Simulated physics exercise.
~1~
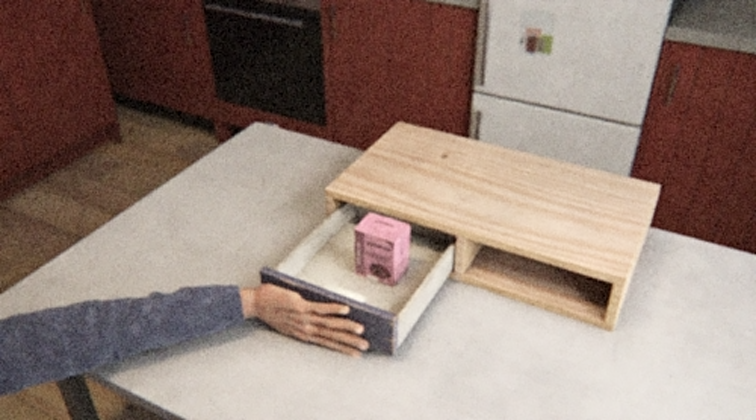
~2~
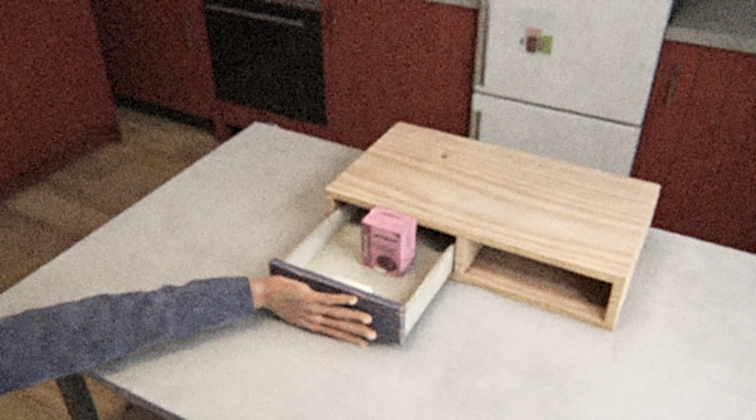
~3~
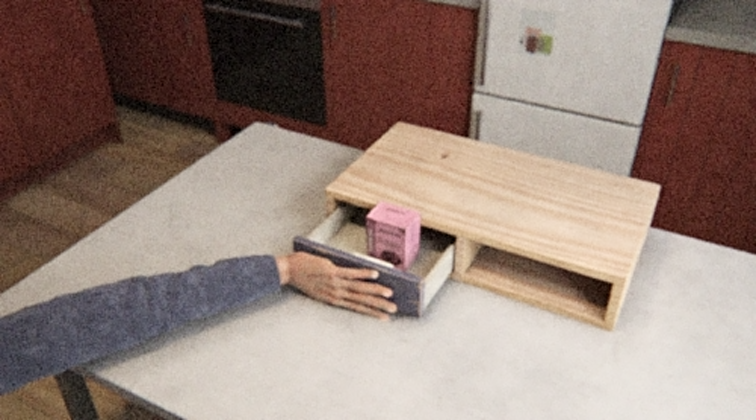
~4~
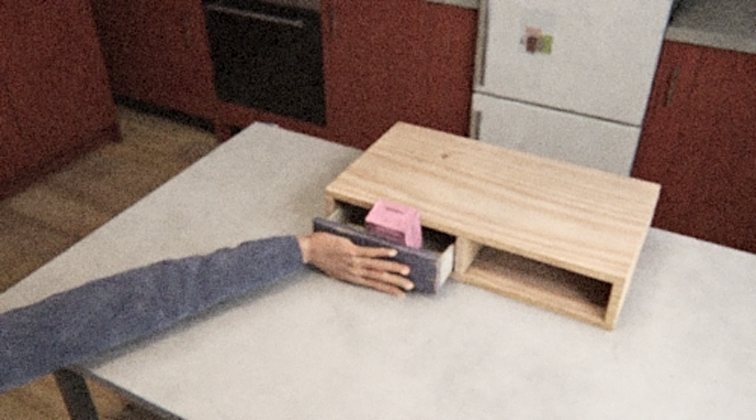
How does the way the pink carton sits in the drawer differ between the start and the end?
At the start the pink carton stands upright in the open drawer, but by the end it is leaning over.
On a kitchen table, a hand slowly pushed the dark-fronted drawer of a wooden chest inward with a pink carton standing inside, until the carton tipped into a lean at the opening and the drawer was left jammed, still partly open.
